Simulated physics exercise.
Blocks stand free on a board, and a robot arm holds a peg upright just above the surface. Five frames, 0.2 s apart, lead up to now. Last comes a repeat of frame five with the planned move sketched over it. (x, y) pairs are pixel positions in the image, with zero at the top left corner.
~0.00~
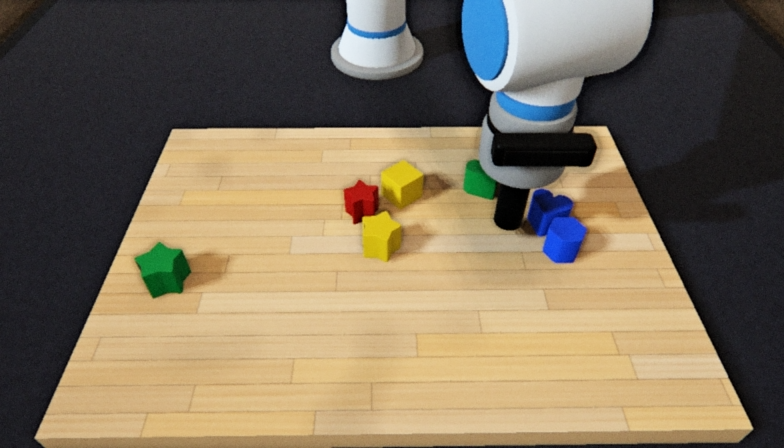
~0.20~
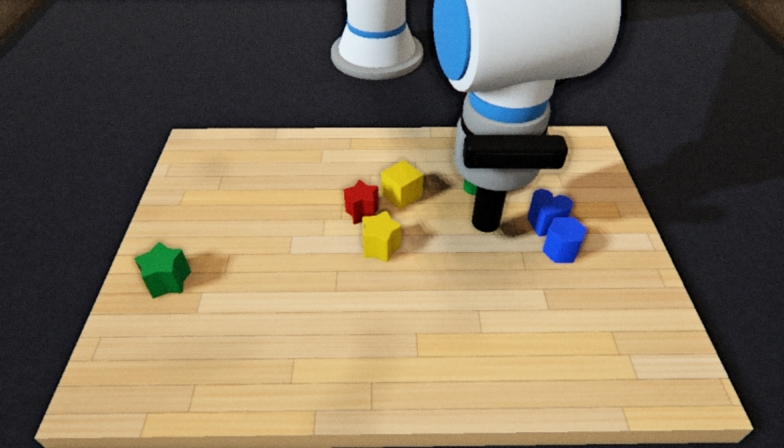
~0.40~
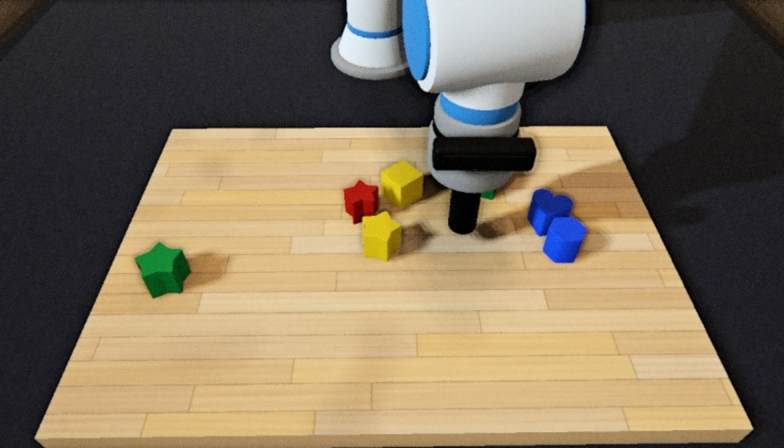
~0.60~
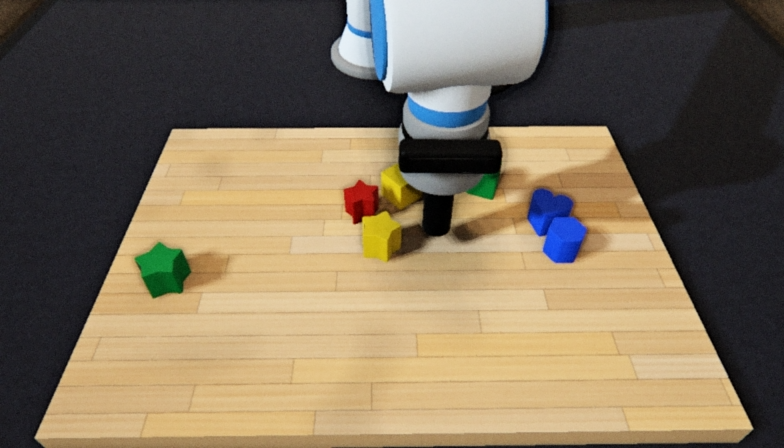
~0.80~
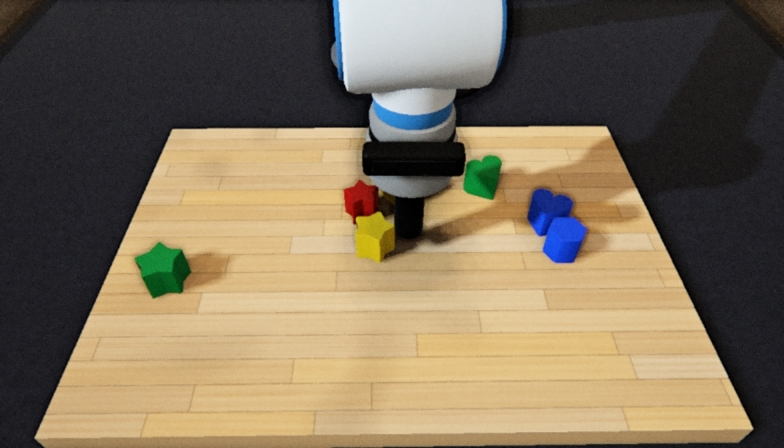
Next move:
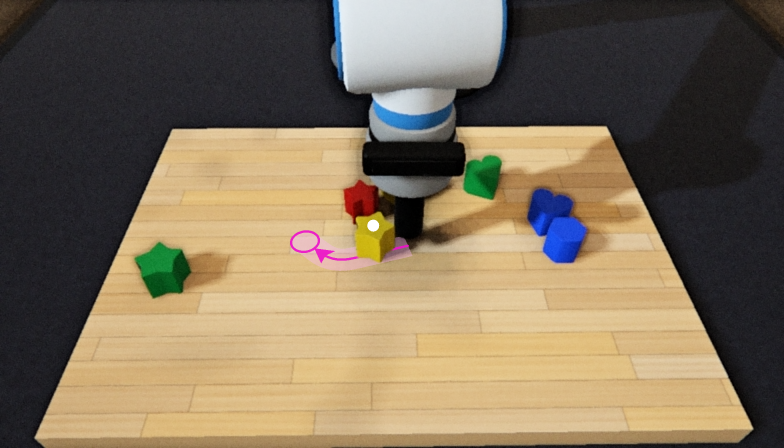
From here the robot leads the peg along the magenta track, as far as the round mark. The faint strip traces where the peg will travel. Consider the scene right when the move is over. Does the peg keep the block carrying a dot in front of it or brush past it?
I think the peg keeps pushing the block carrying a dot along right to the end.
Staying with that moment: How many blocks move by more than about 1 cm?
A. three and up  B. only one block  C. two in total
It's B.
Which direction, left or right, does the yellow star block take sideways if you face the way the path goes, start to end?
Answer: Rightward.
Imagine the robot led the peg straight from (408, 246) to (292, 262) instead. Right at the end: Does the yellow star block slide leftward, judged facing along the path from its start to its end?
Answer: No.
The line goes from (408, 246) over (371, 254) and (333, 259) to (305, 241); the dot is on the yellow star block.
The first path, step by step. One third of the way, peg (369, 238); yellow star block (336, 226), turned 35° clockwise.
Two thirds of the way, peg (331, 242); yellow star block (309, 223), turned 75° clockwise.
At the end, peg (302, 225); red star block unmoved; yellow star block (281, 206), turned 75° clockwise.
